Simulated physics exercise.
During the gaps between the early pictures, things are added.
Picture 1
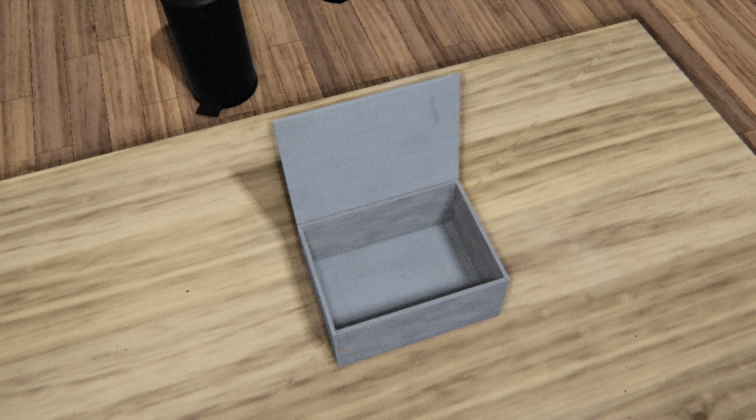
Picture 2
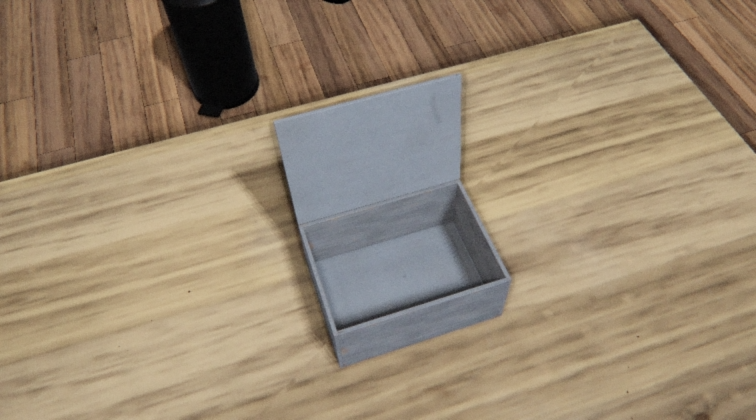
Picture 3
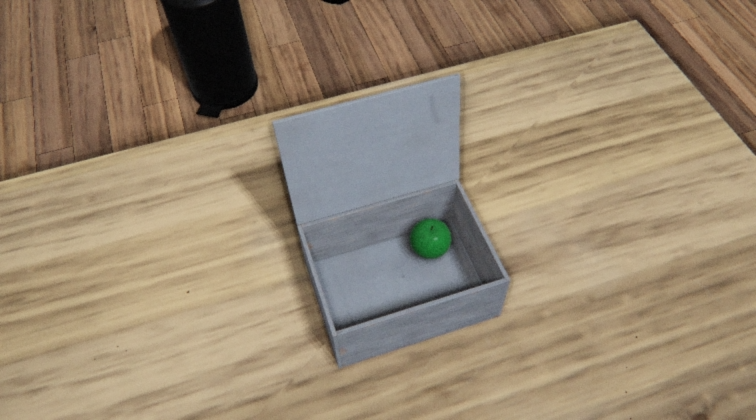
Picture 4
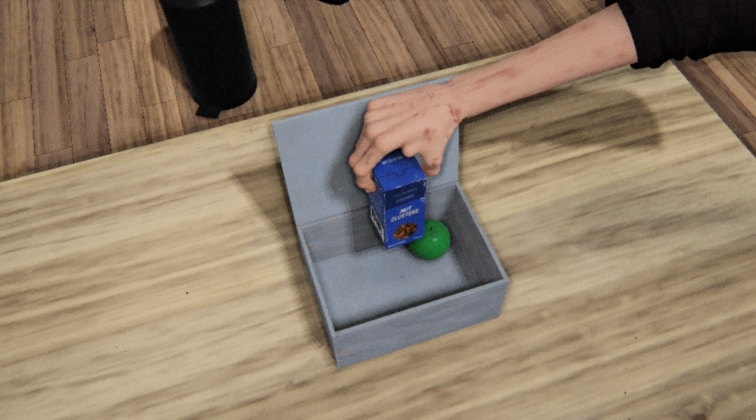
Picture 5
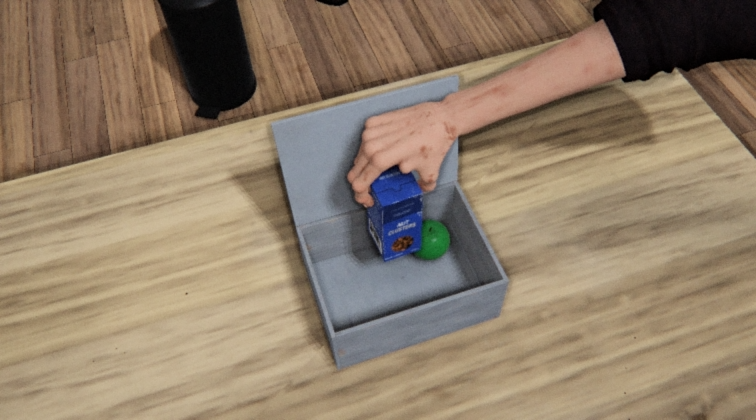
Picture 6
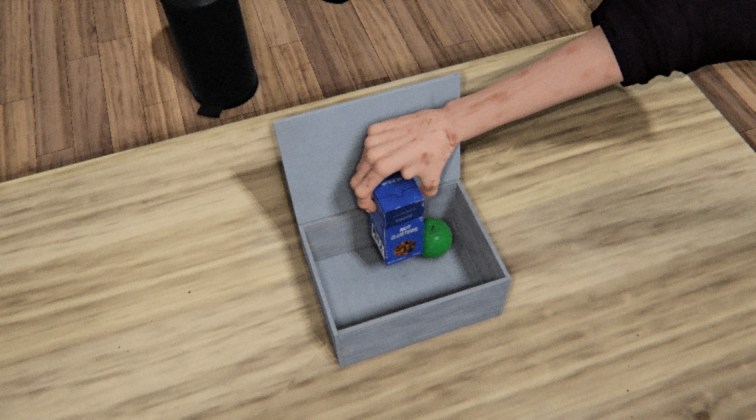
A green apple appeared in the open, empty gray box on the wooden table, then a hand reaching in from the right lowered a blue carton into the box beside it, still gripping its top.
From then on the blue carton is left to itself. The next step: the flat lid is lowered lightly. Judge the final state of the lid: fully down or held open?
In the end it is held open.
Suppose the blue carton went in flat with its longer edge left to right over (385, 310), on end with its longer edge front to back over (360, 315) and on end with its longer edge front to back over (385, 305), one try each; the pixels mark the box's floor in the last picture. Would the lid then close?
Case one lid shut, case two lid open, case three lid open.
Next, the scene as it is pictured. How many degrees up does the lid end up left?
Some 55°.
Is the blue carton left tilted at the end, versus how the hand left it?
Observation: It keeps the set orientation.
Then, 1.00 s on from there, lid starting down; blue carton shifted about its own width near (396, 243).
Then, 1.40 s on from there, lid 73° above the rim; blue carton shifted about its own width near (396, 243).
In the end, lid 55° above the rim; moved from the start, blue carton; green apple unmoved. At the end, from the last picture's camera, blue carton near (398, 243).
